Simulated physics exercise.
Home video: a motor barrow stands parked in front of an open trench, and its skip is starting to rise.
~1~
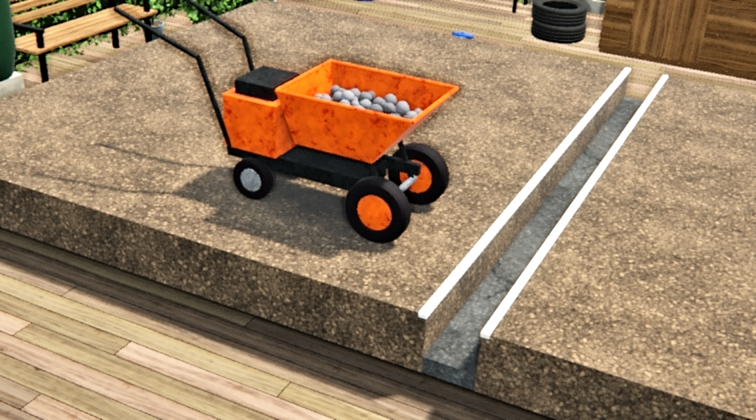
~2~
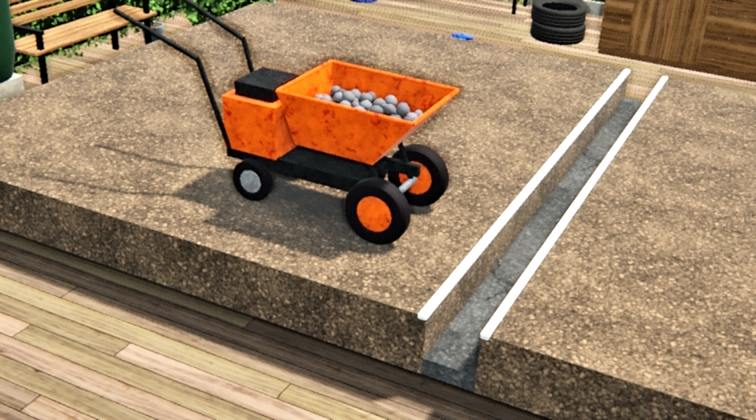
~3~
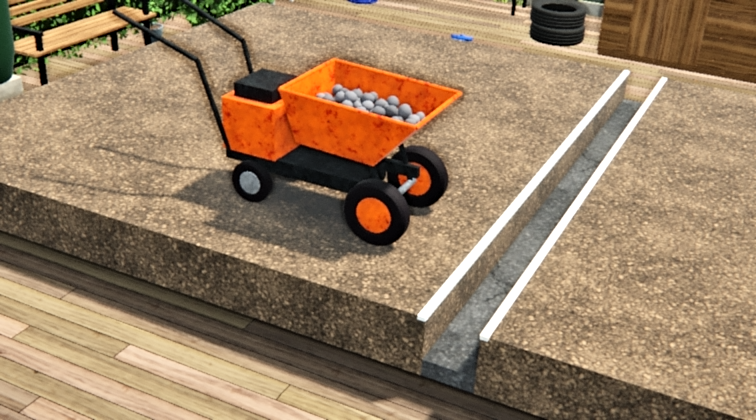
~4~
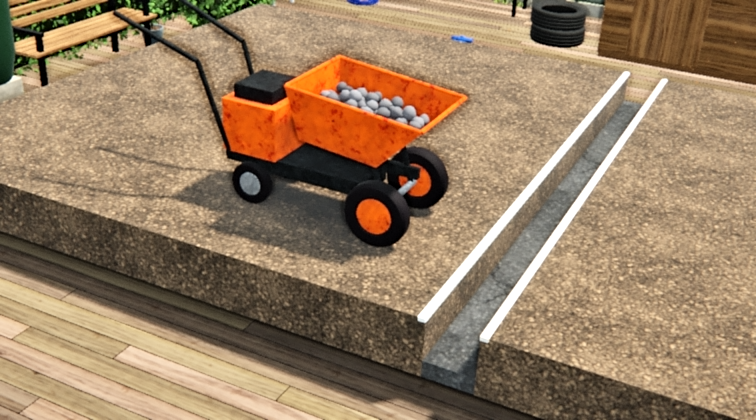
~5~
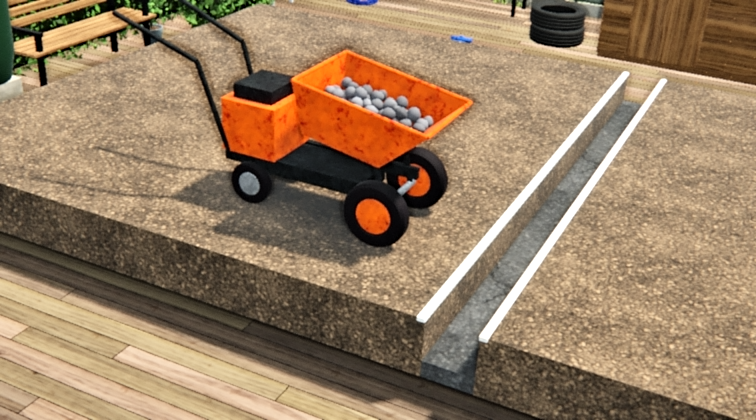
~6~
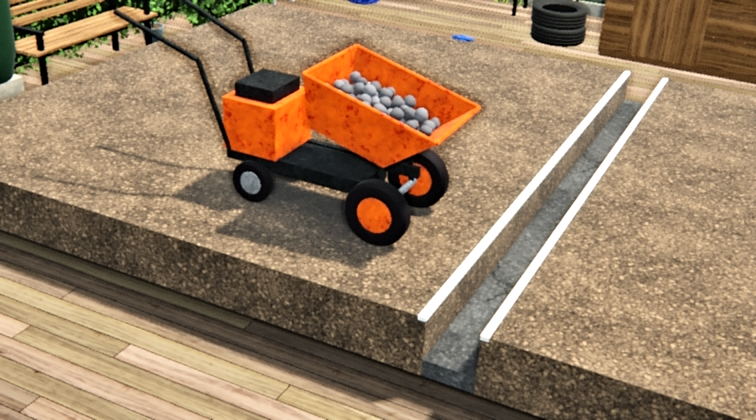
On a raised dirt surface, a parked orange barrow slowly tilts its stone-filled skip toward the right.
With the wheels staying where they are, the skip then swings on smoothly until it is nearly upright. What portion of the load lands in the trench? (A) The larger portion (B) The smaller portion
The answer is A.
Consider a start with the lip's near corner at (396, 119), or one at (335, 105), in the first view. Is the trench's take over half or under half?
The first try ends with the greater portion between the edges, the second with the lesser portion.
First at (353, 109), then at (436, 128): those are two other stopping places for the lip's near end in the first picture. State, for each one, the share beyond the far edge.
The first spot gives roughly 0 %; the second gives roughly 60 %.
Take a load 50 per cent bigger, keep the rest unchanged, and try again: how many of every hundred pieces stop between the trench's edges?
80 %, near enough.
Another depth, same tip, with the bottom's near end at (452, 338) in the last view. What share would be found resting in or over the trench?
60 %.
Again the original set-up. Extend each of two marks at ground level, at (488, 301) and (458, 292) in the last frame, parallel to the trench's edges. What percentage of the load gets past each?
First 40 in a hundred, second 90 in a hundred.
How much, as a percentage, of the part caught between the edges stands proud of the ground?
Estimate: Close to 0 in a hundred.
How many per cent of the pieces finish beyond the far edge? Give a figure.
Result: Close to 10 %.
Just after the last frame, skip tipped steeply; every one in the skip.
A moment on, skip tipped right over; the larger part in the skip; roughly a quarter in or heaped over the trench; just a few falling.
Further on, skip tipped right over; just a few in the skip; the larger part in or heaped over the trench; about a tenth beyond it.
When it is over, skip tipped right over; the larger part in or heaped over the trench; about a tenth beyond it.
